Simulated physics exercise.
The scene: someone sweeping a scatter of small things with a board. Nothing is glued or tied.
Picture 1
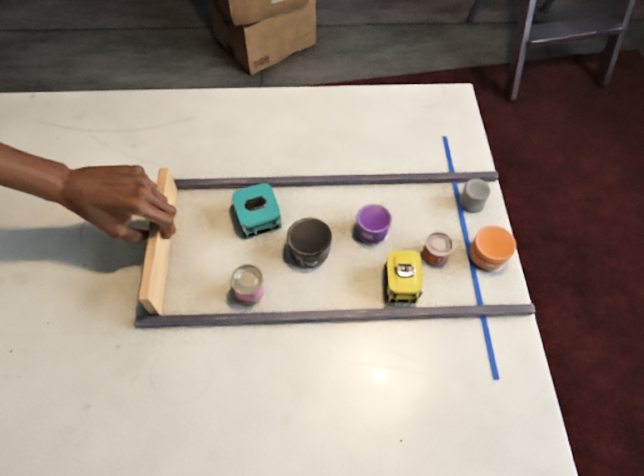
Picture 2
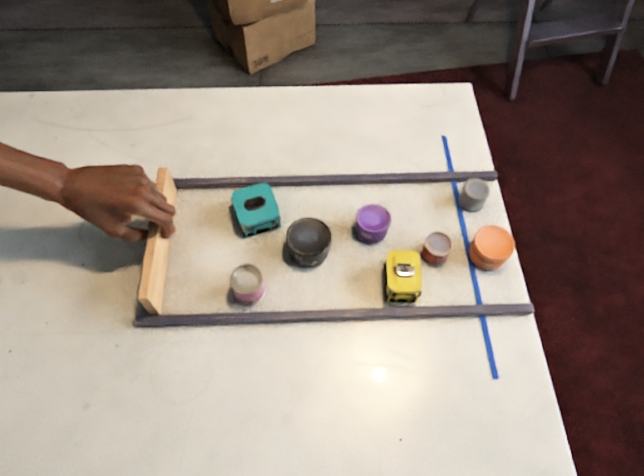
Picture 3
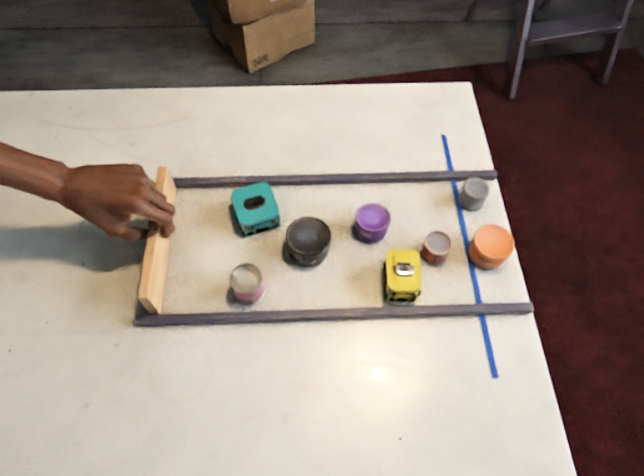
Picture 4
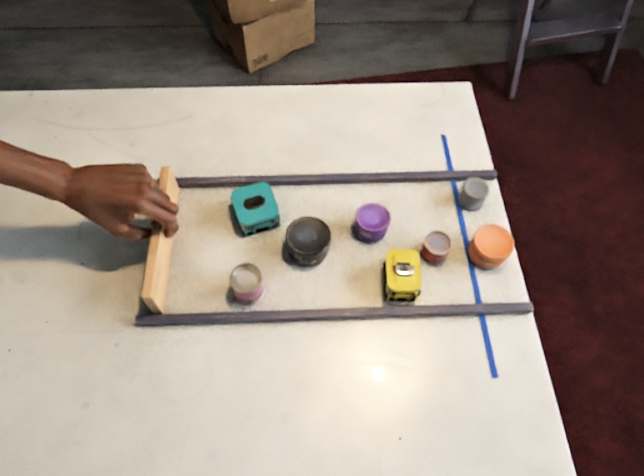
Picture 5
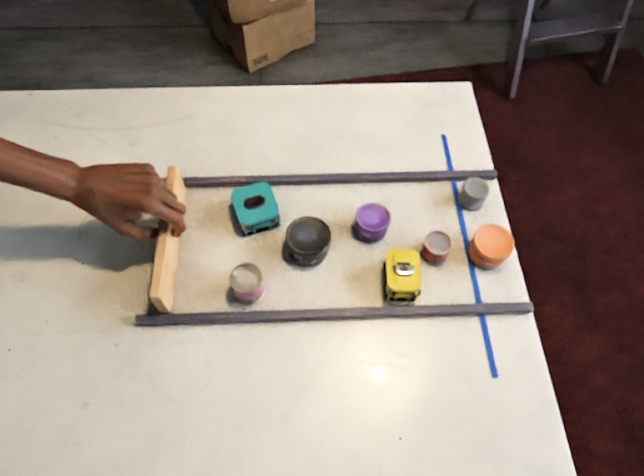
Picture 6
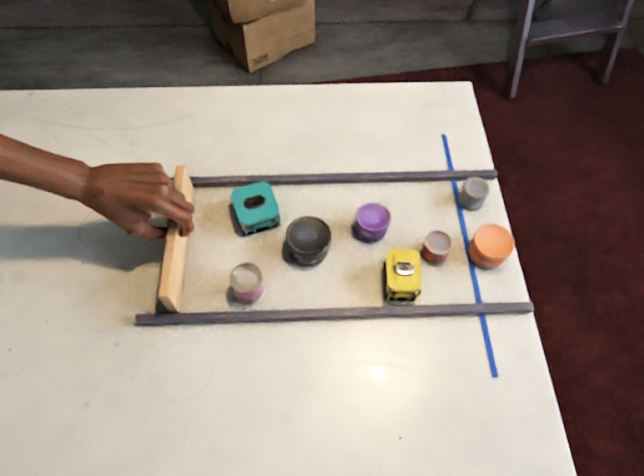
On a white tabletop, a hand held a wooden board at the left end of two dark rails, then slid it slightly right, while the scattered little containers ahead of it stayed put.
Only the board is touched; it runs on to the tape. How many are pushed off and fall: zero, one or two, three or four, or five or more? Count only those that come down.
In the end the number that fall off is three or four.
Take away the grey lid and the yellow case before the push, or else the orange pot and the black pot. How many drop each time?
First 3, then 3.
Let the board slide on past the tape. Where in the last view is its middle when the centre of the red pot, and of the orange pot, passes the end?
About (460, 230), and (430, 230) for the other.
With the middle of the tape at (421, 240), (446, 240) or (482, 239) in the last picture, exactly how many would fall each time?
The counts: 0, 1 and 5.
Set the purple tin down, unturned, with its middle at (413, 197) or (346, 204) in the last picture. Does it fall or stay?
In that order, it drops off; tumbles off.
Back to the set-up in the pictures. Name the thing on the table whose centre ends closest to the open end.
Foremost is the yellow case.
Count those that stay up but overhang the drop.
It comes to 1.
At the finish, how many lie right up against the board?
The number is 3.
Soon after, none off yet; orange pot at rest near (490, 247); grey lid at rest near (474, 194); red pot at rest near (436, 247).
Then, none off yet; orange pot moved a little near (511, 249); grey lid at rest near (474, 194); red pot moved about its own width near (478, 250).
By the end, the number that fall off is three or four; fallen, purple tin, red pot, grey lid and orange pot.
